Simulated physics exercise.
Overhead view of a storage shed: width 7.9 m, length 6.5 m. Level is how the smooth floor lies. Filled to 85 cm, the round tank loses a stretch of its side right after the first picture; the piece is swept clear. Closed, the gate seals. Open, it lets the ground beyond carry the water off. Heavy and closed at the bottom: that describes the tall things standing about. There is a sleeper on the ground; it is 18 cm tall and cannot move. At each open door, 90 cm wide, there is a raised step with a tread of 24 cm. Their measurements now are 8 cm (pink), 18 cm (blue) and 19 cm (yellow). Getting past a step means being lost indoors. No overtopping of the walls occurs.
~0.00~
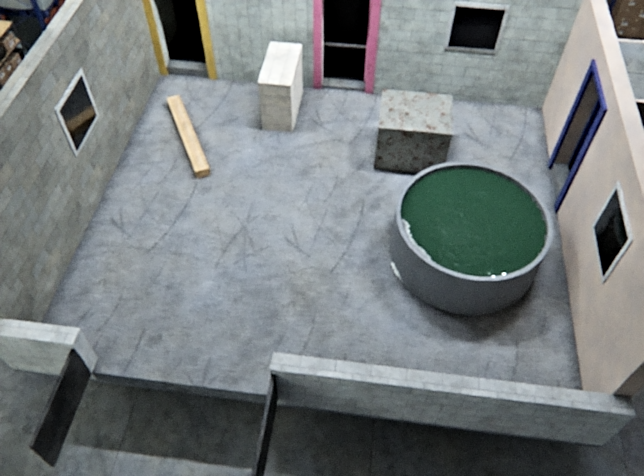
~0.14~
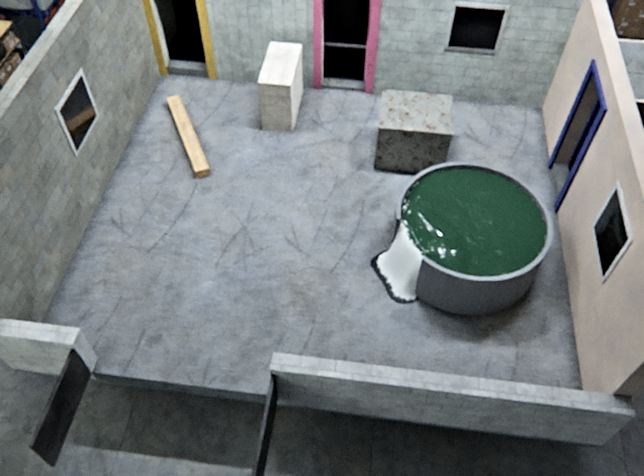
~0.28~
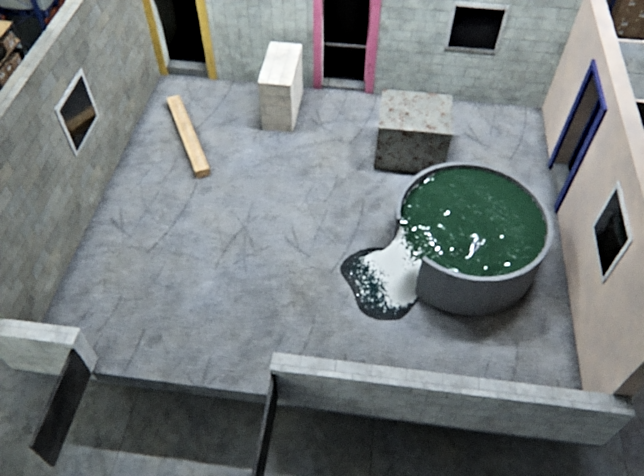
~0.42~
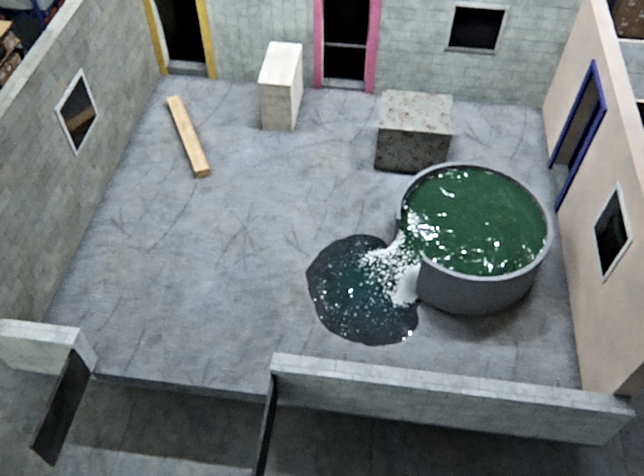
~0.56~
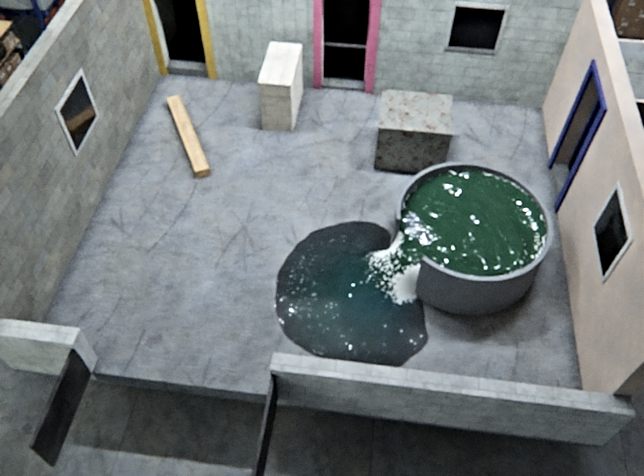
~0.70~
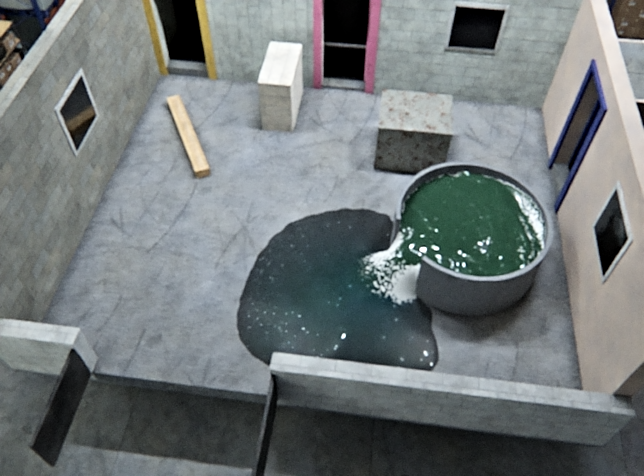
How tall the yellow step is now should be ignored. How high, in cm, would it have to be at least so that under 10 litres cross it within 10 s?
I would say at least 13.5 cm.
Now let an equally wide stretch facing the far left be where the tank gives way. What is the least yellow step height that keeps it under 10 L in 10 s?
About 24 centimetres.
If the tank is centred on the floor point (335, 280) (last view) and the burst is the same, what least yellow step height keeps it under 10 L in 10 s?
16 cm or thereabouts.
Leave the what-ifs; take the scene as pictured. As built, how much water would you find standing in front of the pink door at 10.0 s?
1.5 cm.
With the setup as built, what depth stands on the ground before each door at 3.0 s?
Pink door: 0 cm; blue door: 0 cm; yellow door: 0 cm.
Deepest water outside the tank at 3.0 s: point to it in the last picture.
Near (30, 348).
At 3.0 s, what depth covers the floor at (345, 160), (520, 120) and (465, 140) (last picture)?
About 0, 0 and 0 cm.
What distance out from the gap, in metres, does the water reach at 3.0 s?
Roughly 5.8 m.
After 1.4 s water covers 30 % of the floor, deepest (38 cm) near (397, 286); it has not reached the yellow door.
After 3.0 s water covers 45 % of the floor, deepest (37 cm) near (30, 348); it has not reached the yellow door.
After 10.0 s water covers 80 % of the floor, deepest (12 cm) near (107, 209); 10 cm at the yellow door, 0 litres in over its 19 cm step.
At the yellow door as built, the water arrived by 4.8 s and peaked near 15 cm at 7.0 s.
With a step of 11.5 cm, 21 litres would have come in within the 10 s; with 16 cm, 3 litres. So under 10 litres takes about 13.5 cm.
